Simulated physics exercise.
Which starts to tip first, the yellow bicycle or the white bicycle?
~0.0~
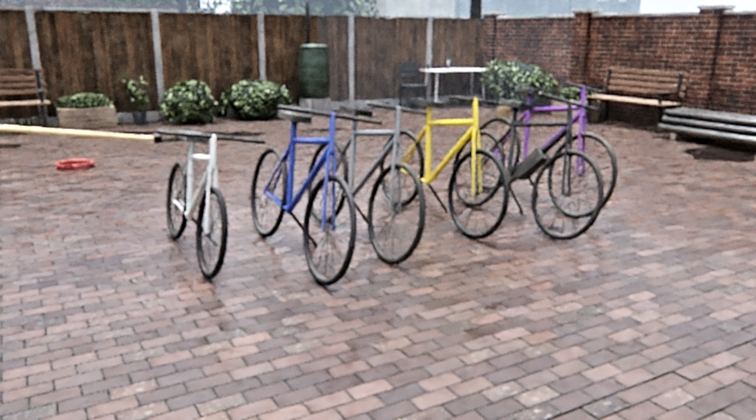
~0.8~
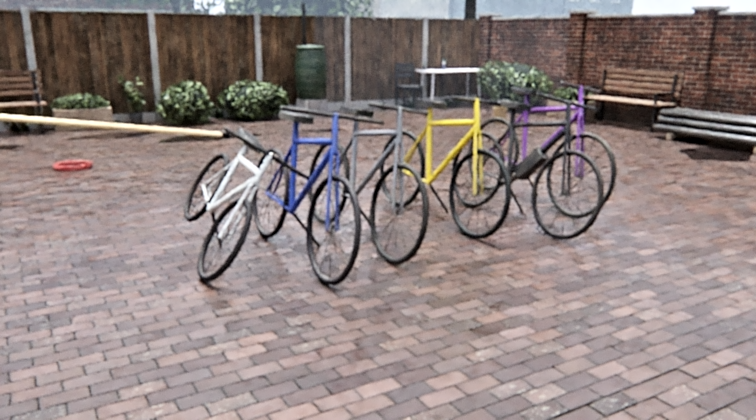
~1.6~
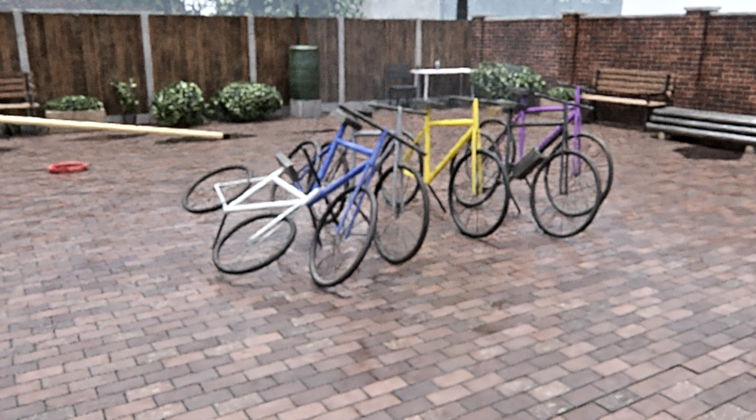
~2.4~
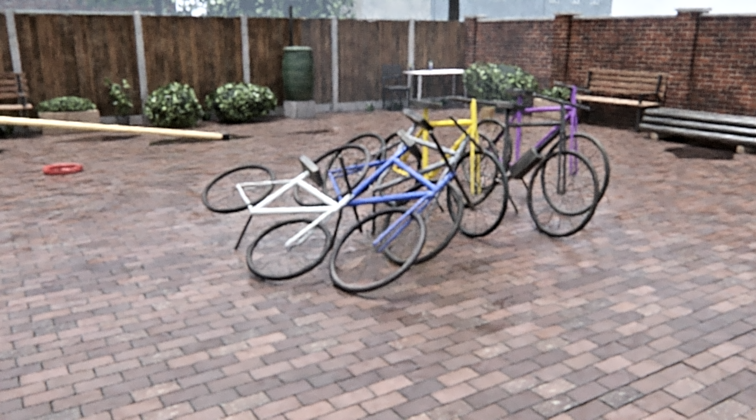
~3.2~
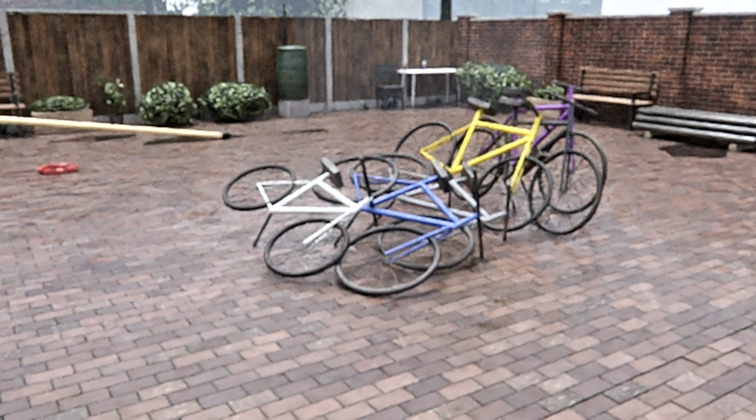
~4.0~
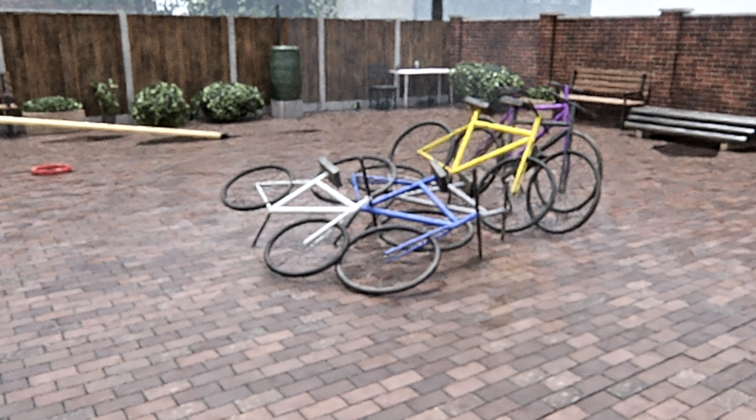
The white bicycle starts to tip first, and the yellow one only tips later, after the blue and grey bicycles have begun to go over.
